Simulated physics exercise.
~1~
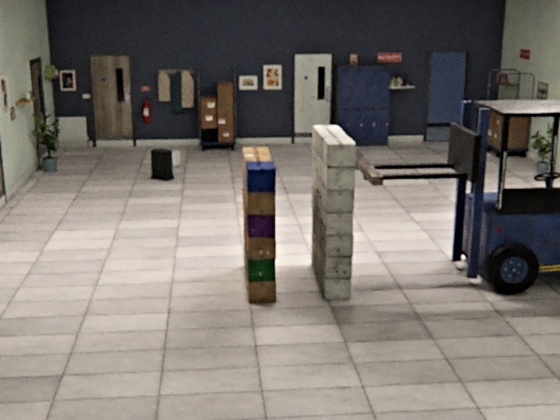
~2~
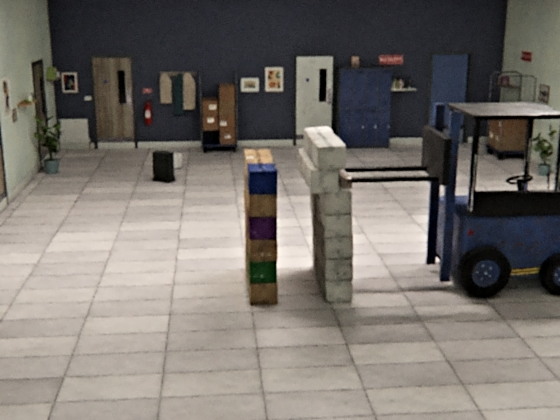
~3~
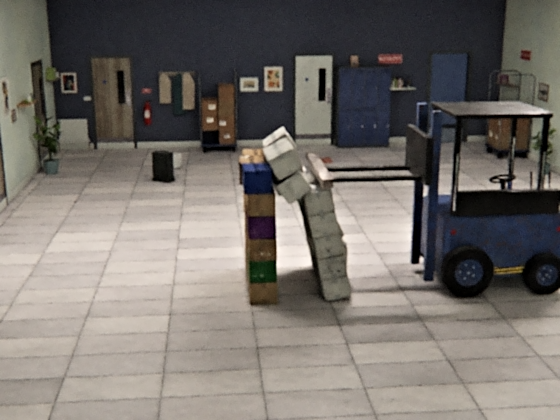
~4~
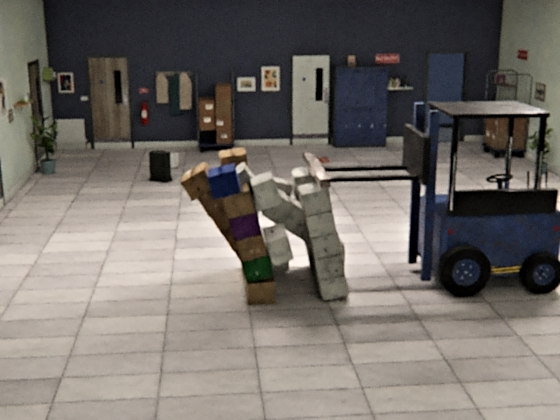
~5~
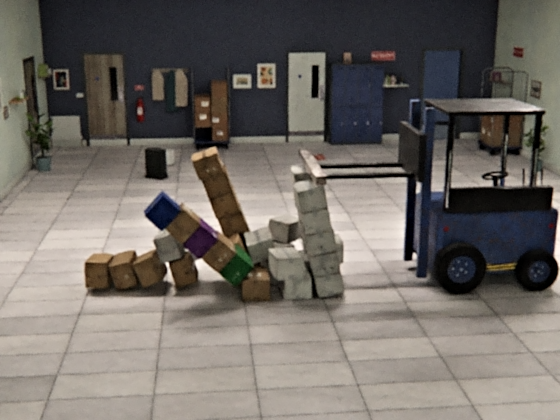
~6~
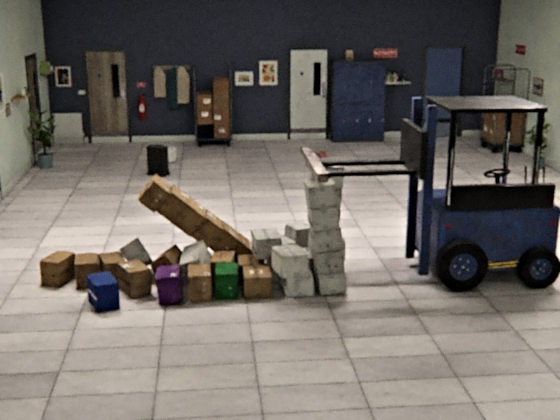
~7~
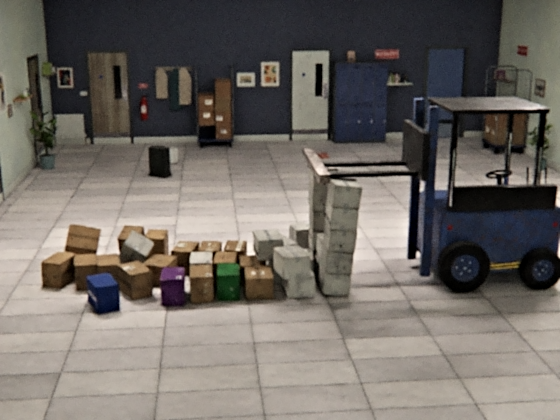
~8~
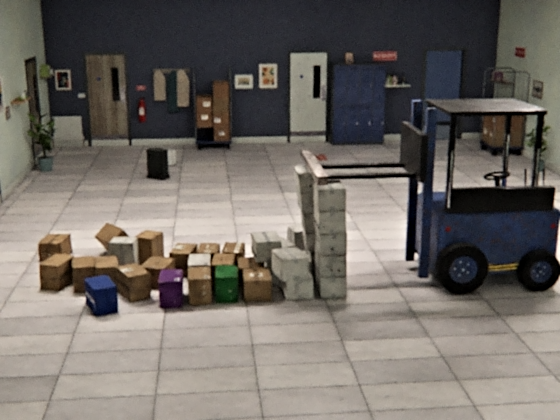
To begin with, two narrow stacks of cartons, one brown with blue, purple and green pieces and one pale, stand side by side on a tiled floor as a blue forklift approaches from the right. The beam on its forks pushes the upper part of the pale stack leftward. Its top cartons tip onto the coloured stack, and the forklift stops. The coloured stack leans left, breaks apart and topples, the purple carton falling with it. The cartons end scattered across the floor, the purple one on its side, while part of the pale stack still stands beside the beam.
